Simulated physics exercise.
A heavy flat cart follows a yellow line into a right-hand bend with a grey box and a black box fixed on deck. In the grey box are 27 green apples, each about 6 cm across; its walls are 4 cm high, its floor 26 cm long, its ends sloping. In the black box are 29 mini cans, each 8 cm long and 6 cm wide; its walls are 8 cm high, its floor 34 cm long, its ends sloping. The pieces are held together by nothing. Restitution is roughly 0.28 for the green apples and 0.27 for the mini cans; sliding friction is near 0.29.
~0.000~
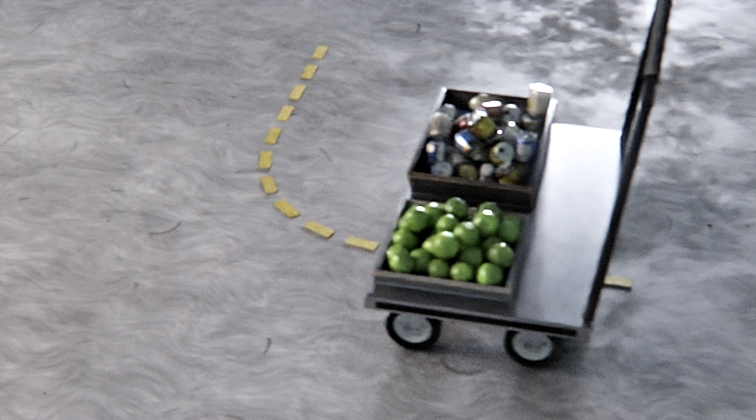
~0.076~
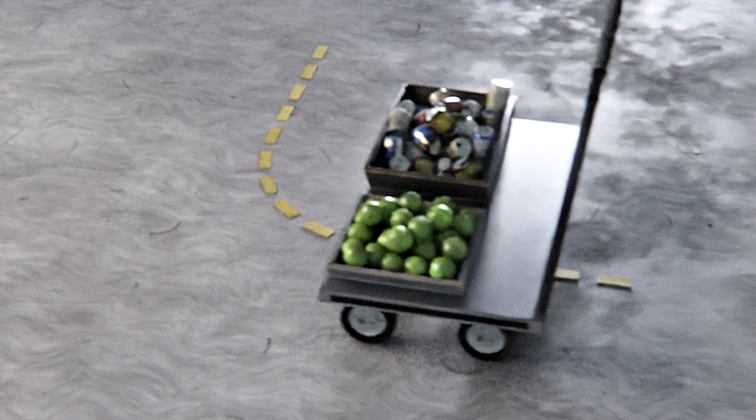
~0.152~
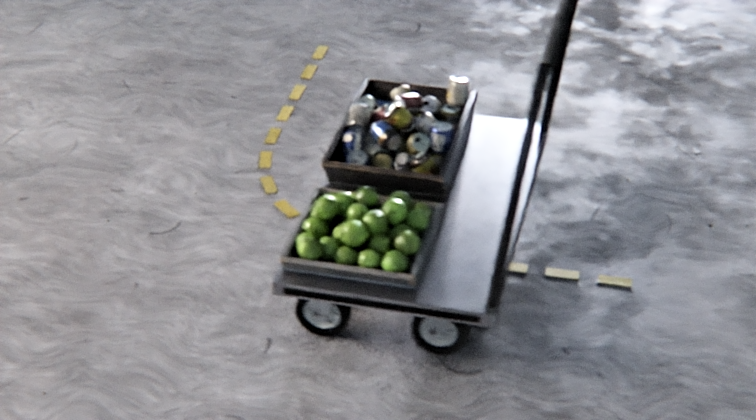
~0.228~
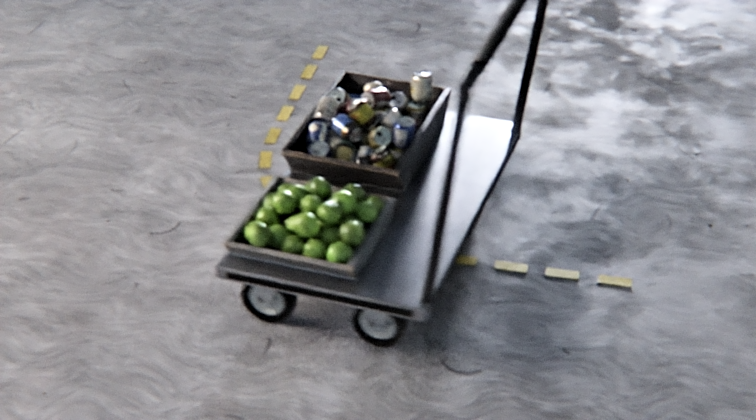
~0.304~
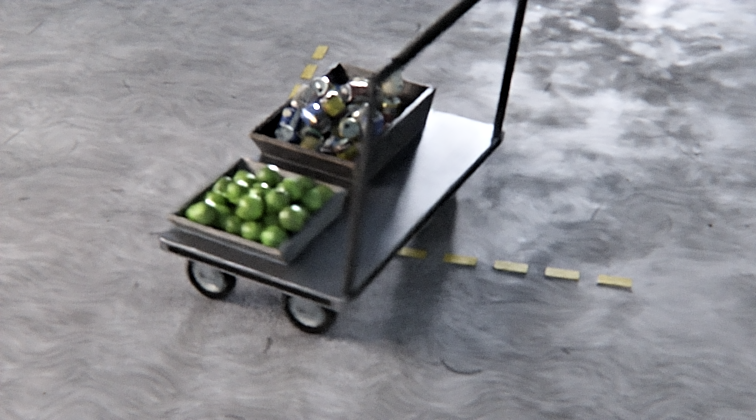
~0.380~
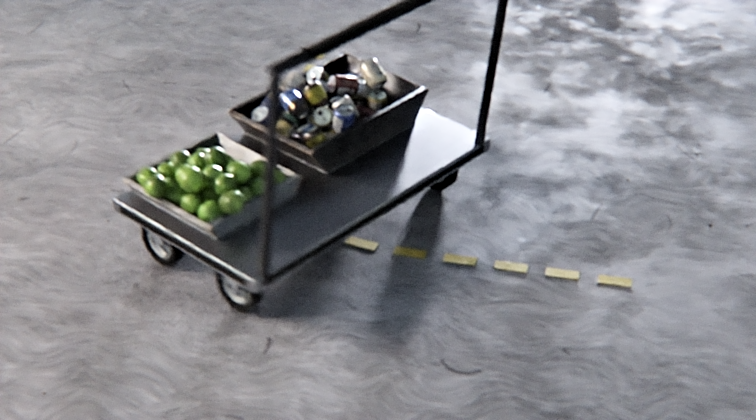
A flatbed trolley with a dark push handle rolls leftward over a mottled grey concrete floor marked with a curving dashed yellow line, seen from above. Bright green apples fill a grey box at its front left, and small mixed-colour cans fill a black box behind. It rolls straight at first, then turns steadily, its handle swinging toward the viewer, while both loads stay in their boxes.
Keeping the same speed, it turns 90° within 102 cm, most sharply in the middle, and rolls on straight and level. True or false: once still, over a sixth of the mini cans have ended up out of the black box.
False.
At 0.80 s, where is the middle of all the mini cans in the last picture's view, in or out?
Centred roughly at (345, 41).
After 0.46 s, grey box 25 in, 2 out and black box 29 in, 0 out.
After 0.59 s, grey box 21 in, 6 out and black box 29 in, 0 out.
After 0.80 s, grey box 15 in, 12 out and black box 29 in, 0 out.
When it is over (at 1.25 s), grey box 14 in, 13 out and black box 29 in, 0 out. Asked share, 0 of 29, 0 per cent.
